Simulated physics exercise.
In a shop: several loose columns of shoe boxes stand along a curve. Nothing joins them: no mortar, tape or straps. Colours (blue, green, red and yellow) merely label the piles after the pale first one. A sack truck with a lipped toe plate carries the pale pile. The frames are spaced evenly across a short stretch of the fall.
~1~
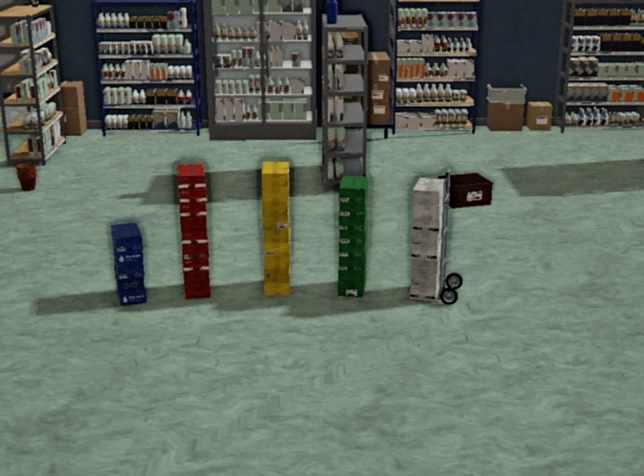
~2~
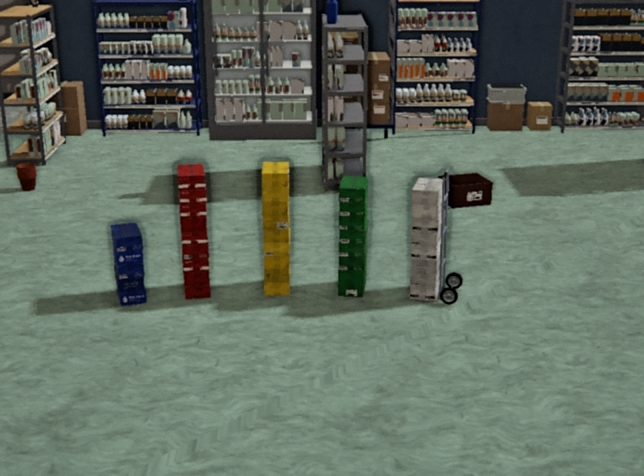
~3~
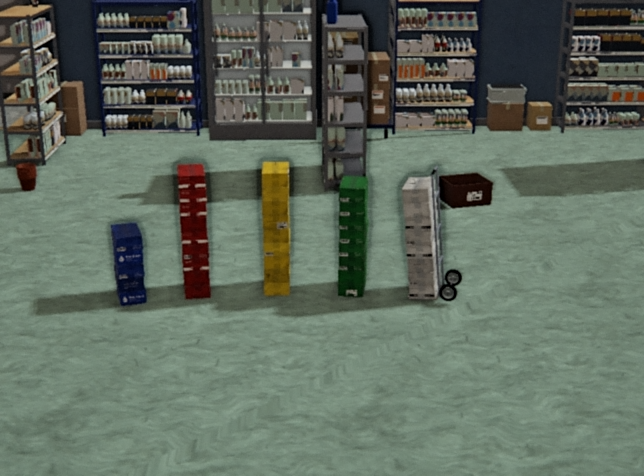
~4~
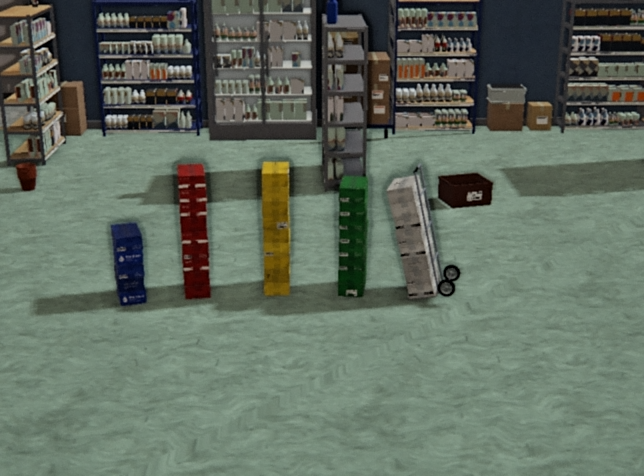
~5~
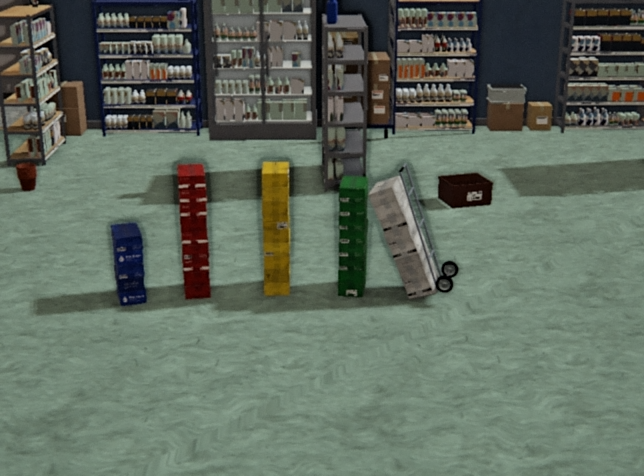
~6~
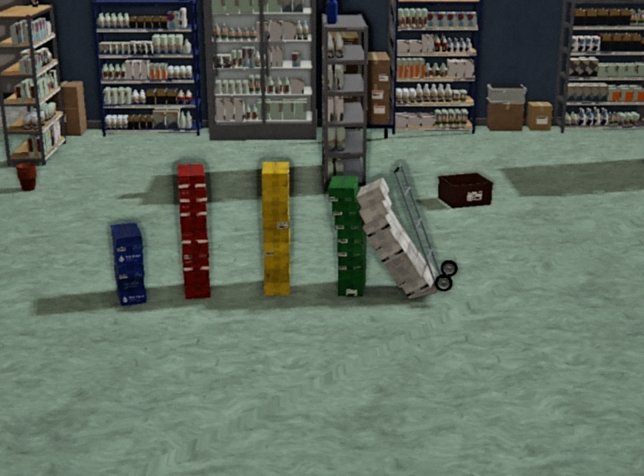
A sack truck tilts left, leaning its pale pile of boxes against the green pile.
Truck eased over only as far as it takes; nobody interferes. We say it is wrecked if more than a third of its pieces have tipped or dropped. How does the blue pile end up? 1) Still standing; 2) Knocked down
Option 2: Knocked down.
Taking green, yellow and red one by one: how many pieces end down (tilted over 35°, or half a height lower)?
Green 7, yellow 7, red 8.
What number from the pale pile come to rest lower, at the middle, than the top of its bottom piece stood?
Counting them up gives 3.
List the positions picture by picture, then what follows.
In the first picture (places mark the middle of the side facing us), truck frame (444, 203) level; top blue box (126, 230); top green box (352, 195); the rest undisturbed.
In the second picture, truck frame (443, 203) rocked barely; top blue box (126, 230).
In the third picture, truck frame (434, 200) rocked a little, top of the pale pile leaning a little; top blue box (126, 230); the rest undisturbed.
In the fourth picture, truck frame (420, 197) rocked a little, top of the pale pile leaning a little; top blue box (126, 230); the rest undisturbed.
In the fifth picture, truck frame (408, 196) rocked clearly, top of the pale pile leaning clearly; top blue box (126, 230); the rest undisturbed.
In the sixth picture, truck frame (404, 196) rocked clearly, top of the pale pile leaning well over; top blue box (126, 230); top green box (341, 195) shifted half its height; 4 disturbed, none down.
Soon after the last picture, 8 of the pale pile down; none of the 5 blue boxes down (3 of 31 in all colours); top blue box unmoved; top green box leaning clearly, half its height lower.
A little later, 8 of the pale pile down; none of the 5 blue boxes down (15 of 31 in all colours); top blue box unmoved; top green box leaning well over, some three heights lower.
Later still, 8 of the pale pile down; 4 of the 5 blue boxes down (27 of 31 in all colours); top blue box leaning well over, about its own height lower; top green box on its side.
At rest, 8 of the pale pile down; 4 of the 5 blue boxes down (26 of 31 in all colours); top blue box on its side; top yellow box upside down. As the last picture would show them, middles, top blue box near (45, 296), top yellow box near (124, 262).
